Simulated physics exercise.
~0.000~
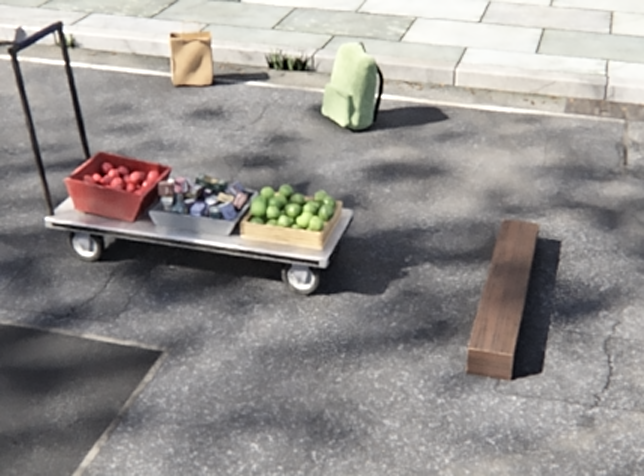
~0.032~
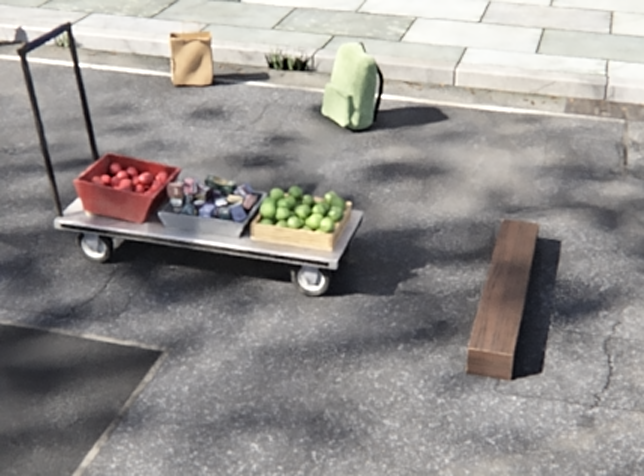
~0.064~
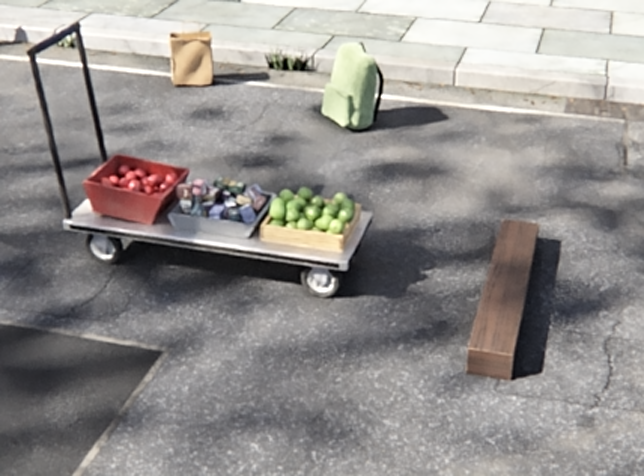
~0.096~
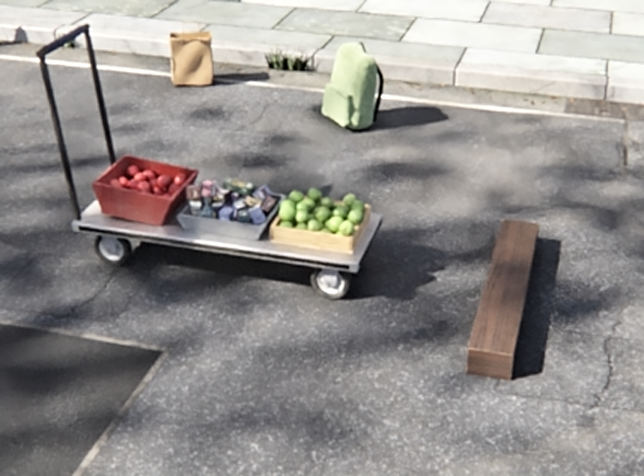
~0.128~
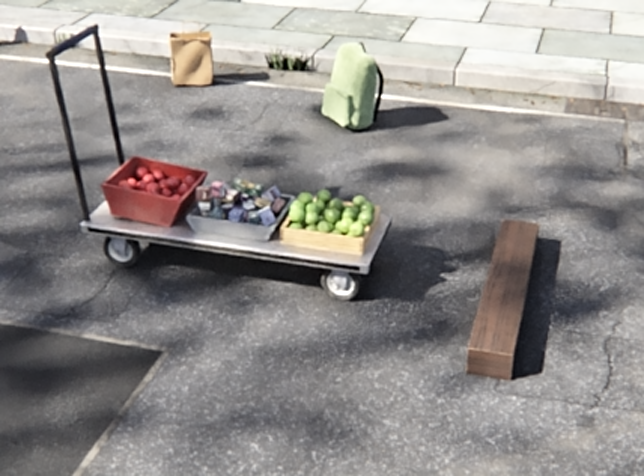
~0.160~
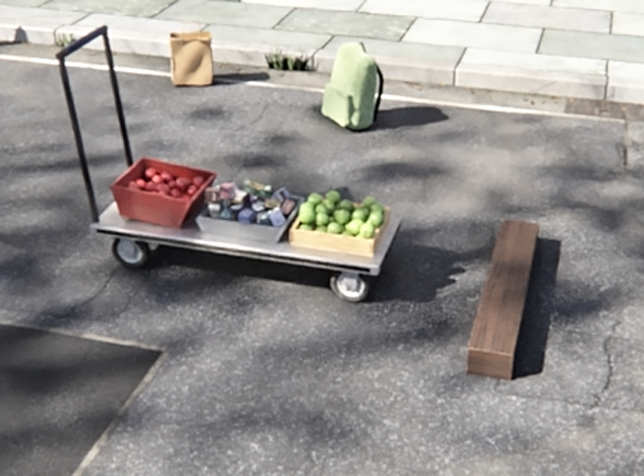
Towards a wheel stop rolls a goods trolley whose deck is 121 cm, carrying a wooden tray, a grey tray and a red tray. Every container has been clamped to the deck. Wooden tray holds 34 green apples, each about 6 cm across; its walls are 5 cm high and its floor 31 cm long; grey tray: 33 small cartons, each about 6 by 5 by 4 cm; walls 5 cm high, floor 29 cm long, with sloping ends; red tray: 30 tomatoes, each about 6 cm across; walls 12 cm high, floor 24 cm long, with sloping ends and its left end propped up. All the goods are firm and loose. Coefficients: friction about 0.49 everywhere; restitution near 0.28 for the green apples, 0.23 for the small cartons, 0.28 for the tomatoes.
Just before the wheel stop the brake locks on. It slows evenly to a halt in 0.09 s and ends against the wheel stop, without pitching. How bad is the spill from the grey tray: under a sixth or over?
I'm expecting the losses to not make it to a sixth.
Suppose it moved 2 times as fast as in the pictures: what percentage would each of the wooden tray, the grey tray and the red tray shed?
Wooden tray 40, grey tray 20, red tray 0 per cent.
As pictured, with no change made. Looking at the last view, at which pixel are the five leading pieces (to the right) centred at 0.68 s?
The five leading pieces sit around (503, 245).
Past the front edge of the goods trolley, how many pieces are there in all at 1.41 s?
I'd estimate close to 5 pieces.
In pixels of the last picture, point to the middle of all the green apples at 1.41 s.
In the last view they're centred near (455, 239).
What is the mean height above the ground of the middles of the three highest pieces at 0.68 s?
Some 32 cm up.
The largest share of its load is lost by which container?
Wooden tray.
After 0.46 s, the brake bites.
After 0.56 s, wooden tray 32 in, 2 out, grey tray 33 in, 0 out and red tray 30 in, 0 out.
After 0.68 s, wooden tray 30 in, 4 out, grey tray 32 in, 1 out and red tray 30 in, 0 out.
After 0.90 s, wooden tray 29 in, 5 out, grey tray 32 in, 1 out and red tray 30 in, 0 out.
Final count (at 1.41 s), wooden tray 29 in, 5 out, grey tray 32 in, 1 out and red tray 30 in, 0 out. Asked share, 1 of 33, 3 per cent.
